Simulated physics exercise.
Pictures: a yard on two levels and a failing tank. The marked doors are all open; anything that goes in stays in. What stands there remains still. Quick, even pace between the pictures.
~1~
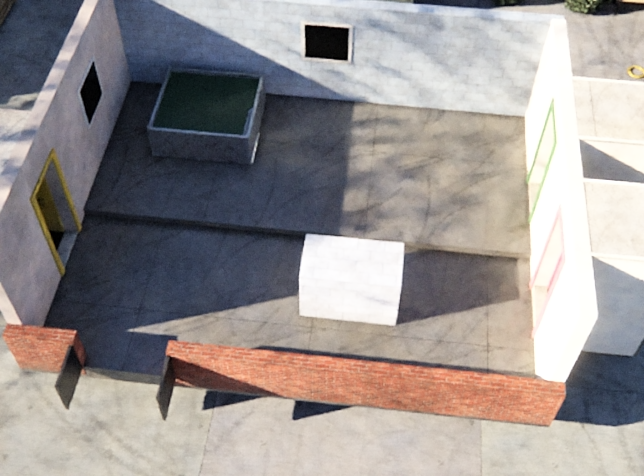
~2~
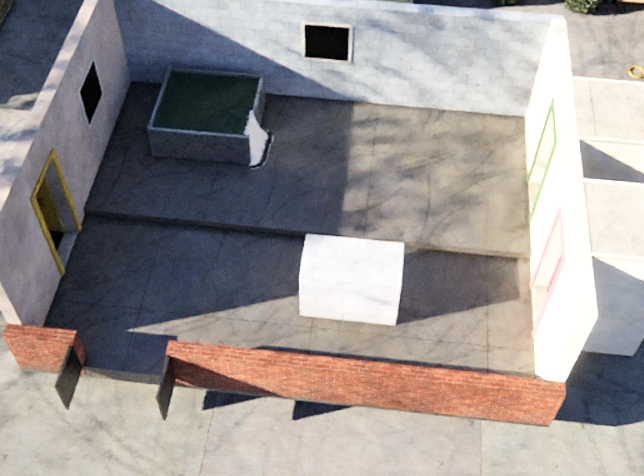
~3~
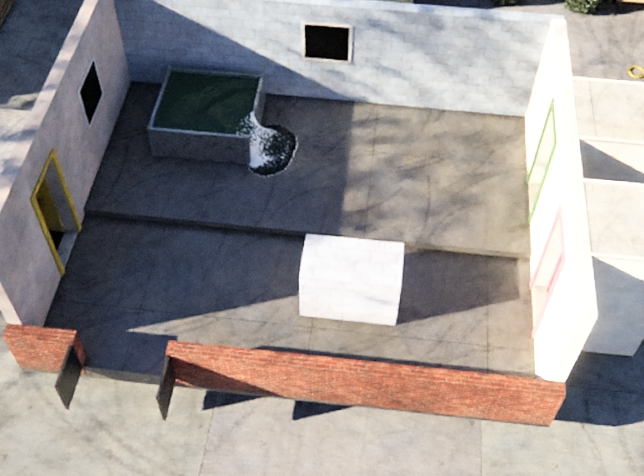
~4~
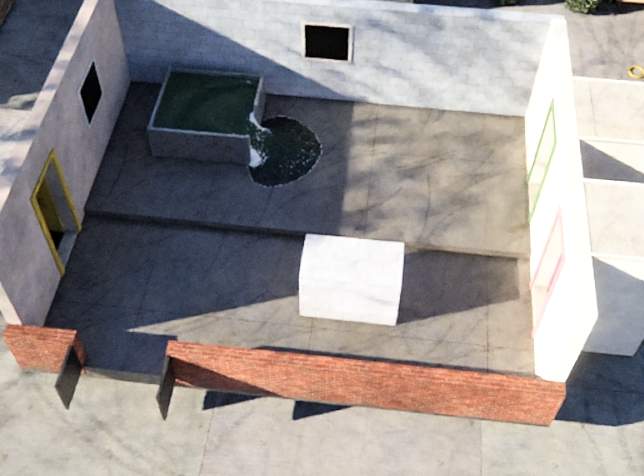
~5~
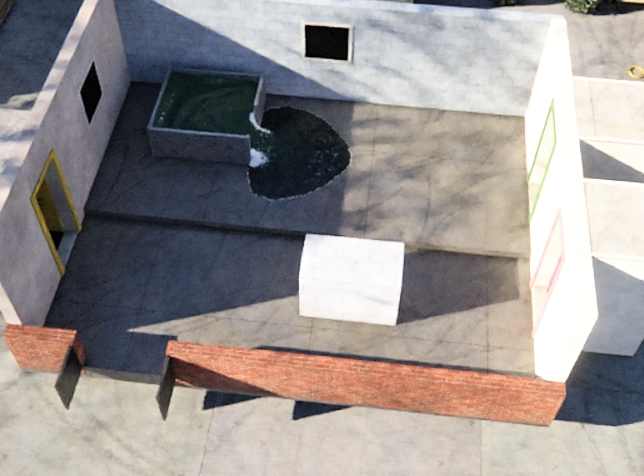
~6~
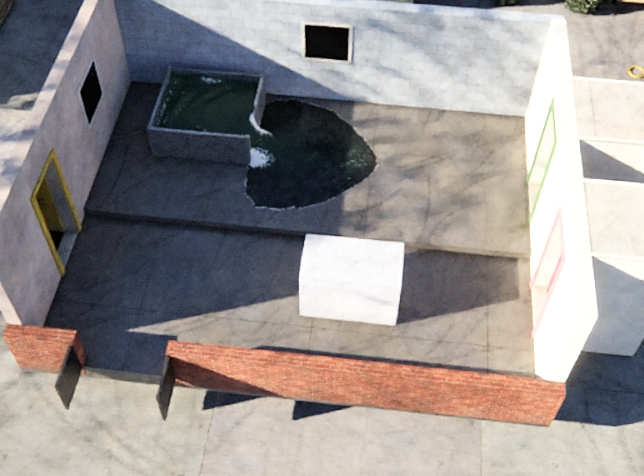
At first, dark green water sits still in an open tank on the upper level of a walled yard. Water then pours out through the tank's right side, foaming white onto the paving. A dark pool spreads rightward and toward the step, growing wide while the water in the tank ripples.
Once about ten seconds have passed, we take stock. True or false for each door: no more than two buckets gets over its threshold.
The green door - false; the pink door - true; the yellow door - true.
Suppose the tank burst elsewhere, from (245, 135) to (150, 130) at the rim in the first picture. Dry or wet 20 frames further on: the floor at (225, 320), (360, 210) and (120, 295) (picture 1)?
Respectively: Drenched, parched and drenched.
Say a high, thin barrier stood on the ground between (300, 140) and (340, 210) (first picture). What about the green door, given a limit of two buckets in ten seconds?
Result - green door remains within limits.
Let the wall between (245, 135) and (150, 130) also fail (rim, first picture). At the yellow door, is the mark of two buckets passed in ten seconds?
I reckon the yellow door crosses the line.
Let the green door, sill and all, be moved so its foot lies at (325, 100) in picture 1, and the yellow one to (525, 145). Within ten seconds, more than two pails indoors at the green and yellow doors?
Result - green door does not reach it, yellow door crosses the line.
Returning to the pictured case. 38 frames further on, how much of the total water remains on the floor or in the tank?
My figure: Some 96 per cent.
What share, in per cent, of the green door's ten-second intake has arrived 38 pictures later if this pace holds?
About 90 %.
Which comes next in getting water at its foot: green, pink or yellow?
The one in green.
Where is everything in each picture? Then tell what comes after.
Still water in the open tank at (208, 104), in the first frame.
Water pours out at (252, 139) and has run to (255, 165), in the second frame.
The front is at (292, 137), out from the gap at (252, 140), in the third frame.
Water pours out at (252, 140) and has run to (317, 148), in the fourth frame.
The front is at (345, 164), out from the gap at (252, 140), in the fifth frame.
The front is at (372, 164), out from the gap at (252, 140), in the sixth frame.
A moment on, water covers 25 % of the floor; the green door not reached, the pink door not reached, the yellow door not reached.
Next, water covers 40 % of the floor; the green door wet at the sill, nothing in, the pink door not reached, the yellow door not reached.
Then, water covers 45 % of the floor; the green door over two buckets in, the pink door wet at the sill, nothing in, the yellow door not reached.
Later, water covers 55 % of the floor; the green door over two buckets in, the pink door under two buckets in, the yellow door not reached.
In the end, water covers 70 % of the floor; the green door far over two buckets in, the pink door under two buckets in, the yellow door not reached.
